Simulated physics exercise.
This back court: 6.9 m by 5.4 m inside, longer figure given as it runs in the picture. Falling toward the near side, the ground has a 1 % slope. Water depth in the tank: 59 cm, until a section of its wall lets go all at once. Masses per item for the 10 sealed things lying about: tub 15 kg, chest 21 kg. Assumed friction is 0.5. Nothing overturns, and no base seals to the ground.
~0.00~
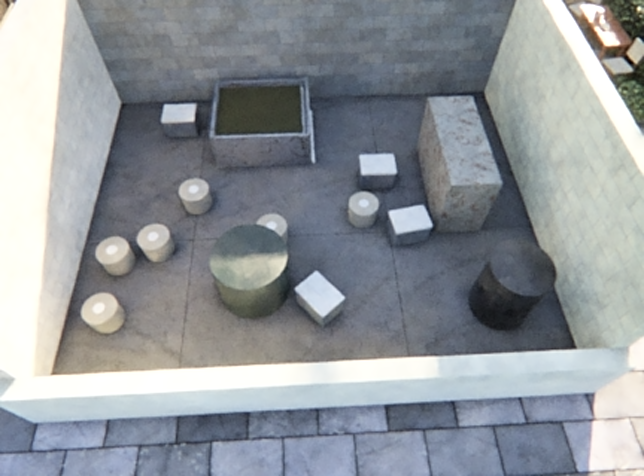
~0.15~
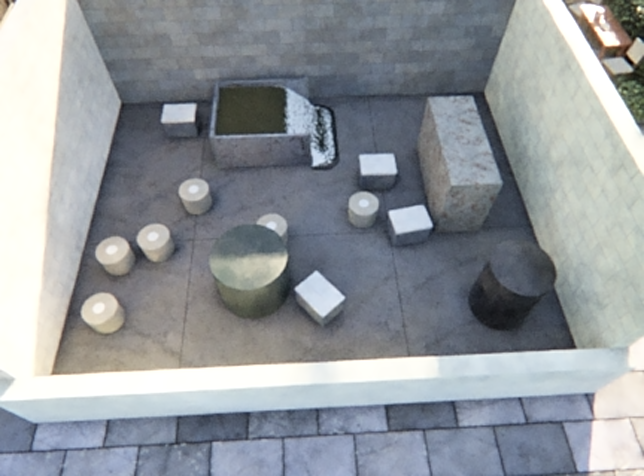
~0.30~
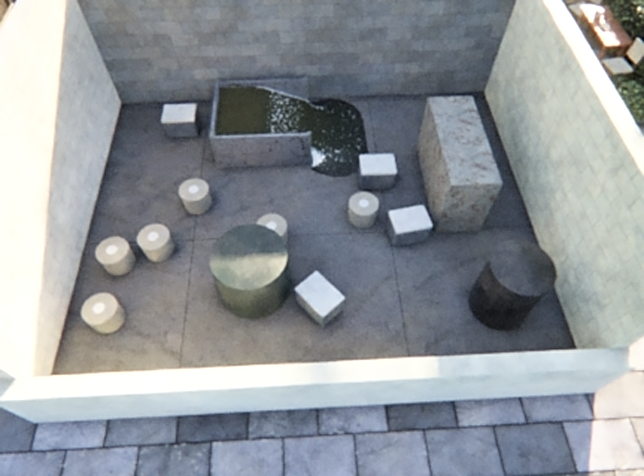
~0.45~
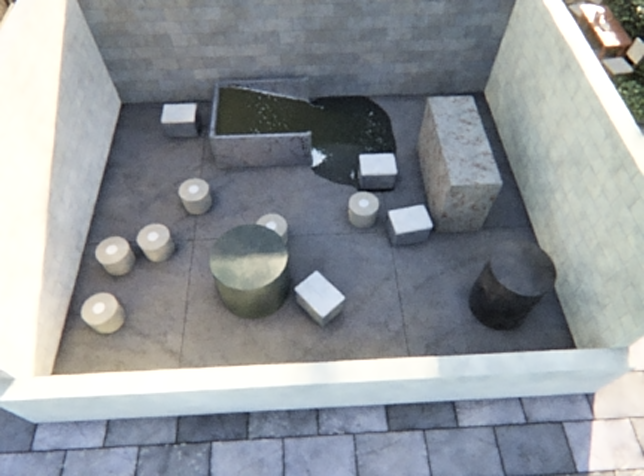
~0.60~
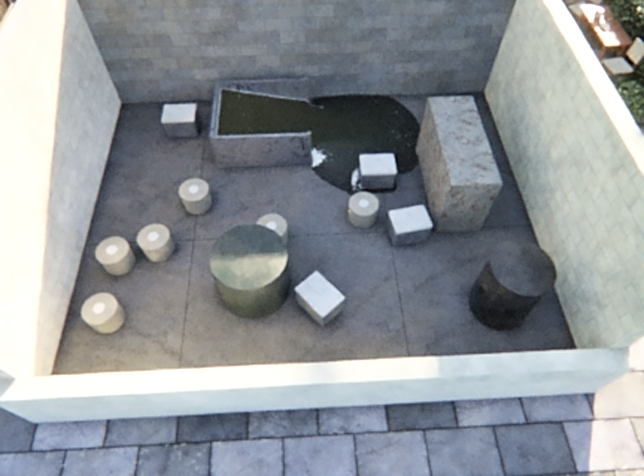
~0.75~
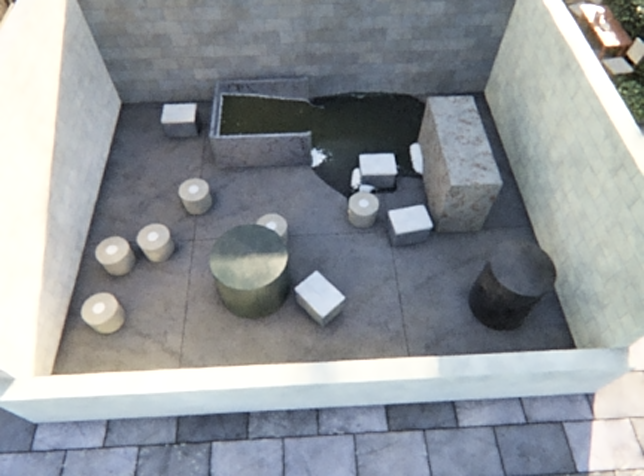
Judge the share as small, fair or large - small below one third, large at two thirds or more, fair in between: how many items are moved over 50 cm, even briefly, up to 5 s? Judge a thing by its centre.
A small share.
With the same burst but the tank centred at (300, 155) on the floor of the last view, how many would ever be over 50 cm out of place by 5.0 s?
So the tally would be 2.
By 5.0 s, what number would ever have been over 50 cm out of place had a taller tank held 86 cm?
Count under that change: 2.
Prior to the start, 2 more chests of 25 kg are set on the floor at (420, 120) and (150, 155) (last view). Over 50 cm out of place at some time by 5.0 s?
Taking them in turn, the first is above the mark and the second below the mark.
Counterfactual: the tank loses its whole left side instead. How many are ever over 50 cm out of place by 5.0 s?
Then the count would be 4.
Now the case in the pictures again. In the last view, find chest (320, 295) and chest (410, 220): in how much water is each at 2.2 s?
Depth approx. 0 cm / 5 cm.
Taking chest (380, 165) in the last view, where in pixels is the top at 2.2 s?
Close to pixel (405, 202).
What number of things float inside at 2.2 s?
Just then, the number is 1.
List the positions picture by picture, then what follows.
A chest at (378, 163), on the bottom; a tub at (364, 203) rests on the ground; water covers 1.9 m2; 0 of 10 have shifted, in the first frame.
A chest at (378, 163) rests on the ground; a tub at (364, 203), on the bottom; 2.6 m2 under water; 0 of 10 have shifted, in the second frame.
A chest at (378, 163) rests on the ground; a tub at (364, 203) rests on the ground; water covers 3.6 m2; 0 of 10 have shifted, in the third frame.
A chest at (378, 163) rests on the ground; a tub at (364, 203), on the bottom; water covers 4.6 m2; 0 of 10 have shifted, in the fourth frame.
A chest at (378, 163) rests on the ground; a tub at (364, 203), on the bottom; water covers 5.7 m2; 0 of 10 have shifted, in the fifth frame.
A chest at (378, 163) rests on the ground; a tub at (364, 203) rests on the ground; 6.6 m2 under water; 0 of 10 have shifted, in the sixth frame.
After 1.1 s 0 of 10 are over 50 cm from their spots; 0 afloat.
After 2.2 s 1 of 10 are over 50 cm from their spots; 1 afloat.
After 3.5 s 2 of 10 are over 50 cm from their spots; 0 afloat.
After 5.0 s 2 of 10 are over 50 cm from their spots, and 2 have been at some point; 0 afloat.
